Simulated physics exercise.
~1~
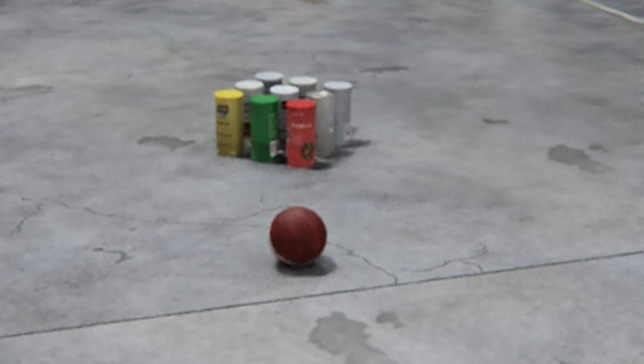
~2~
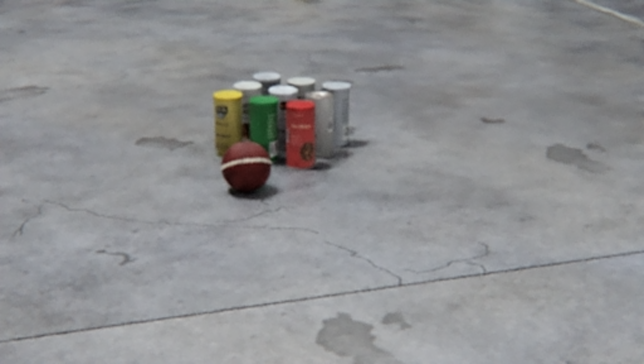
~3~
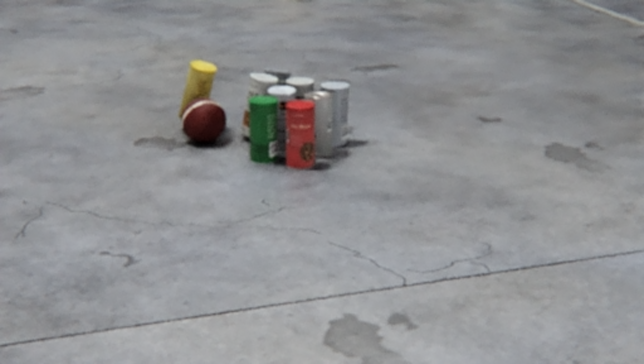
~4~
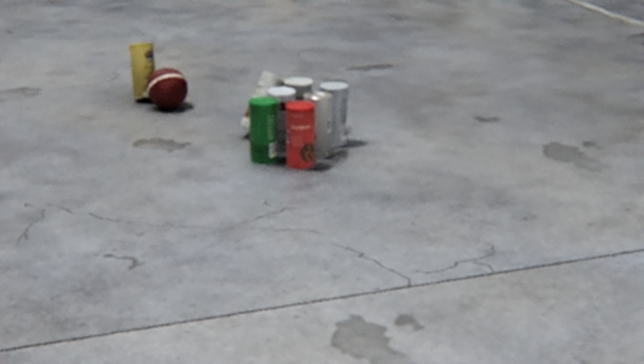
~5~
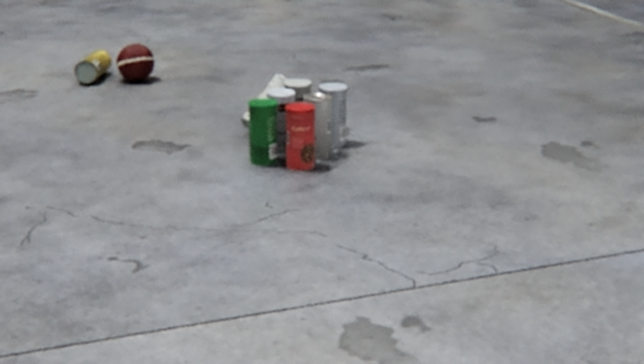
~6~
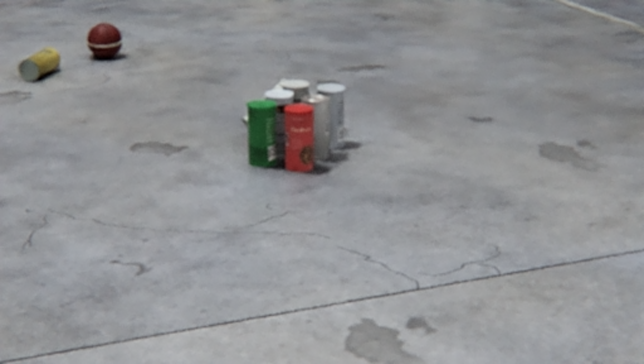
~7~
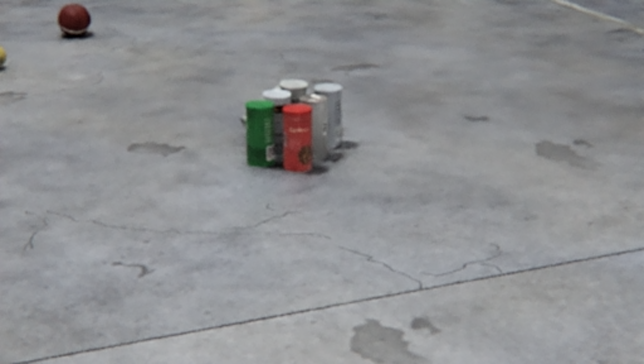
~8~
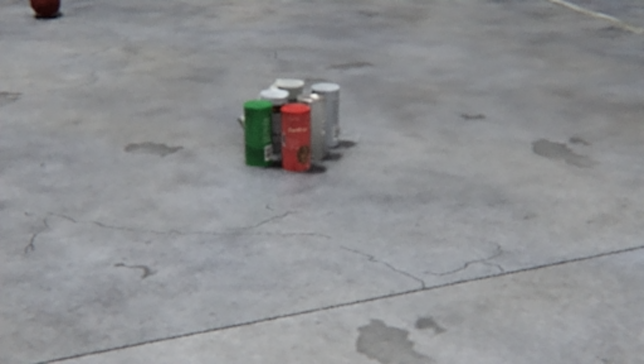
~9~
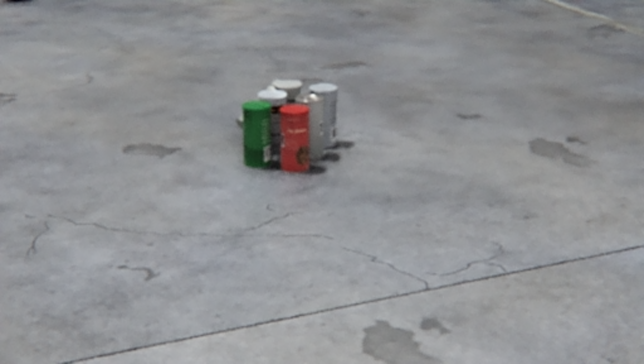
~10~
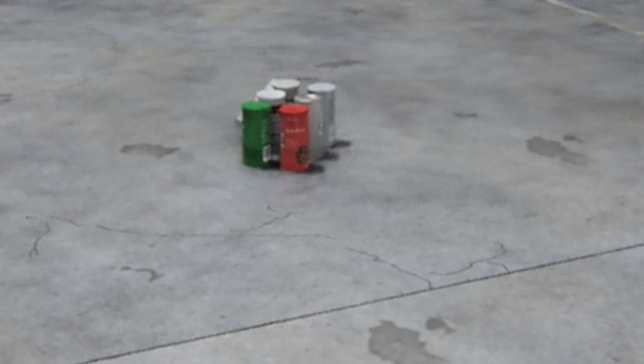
On a cracked concrete floor, a dark red ball rolled up to a tight cluster of canisters and clipped the yellow one, which toppled and rolled off to the left as the ball rolled out of view, leaving the red and green ones standing.
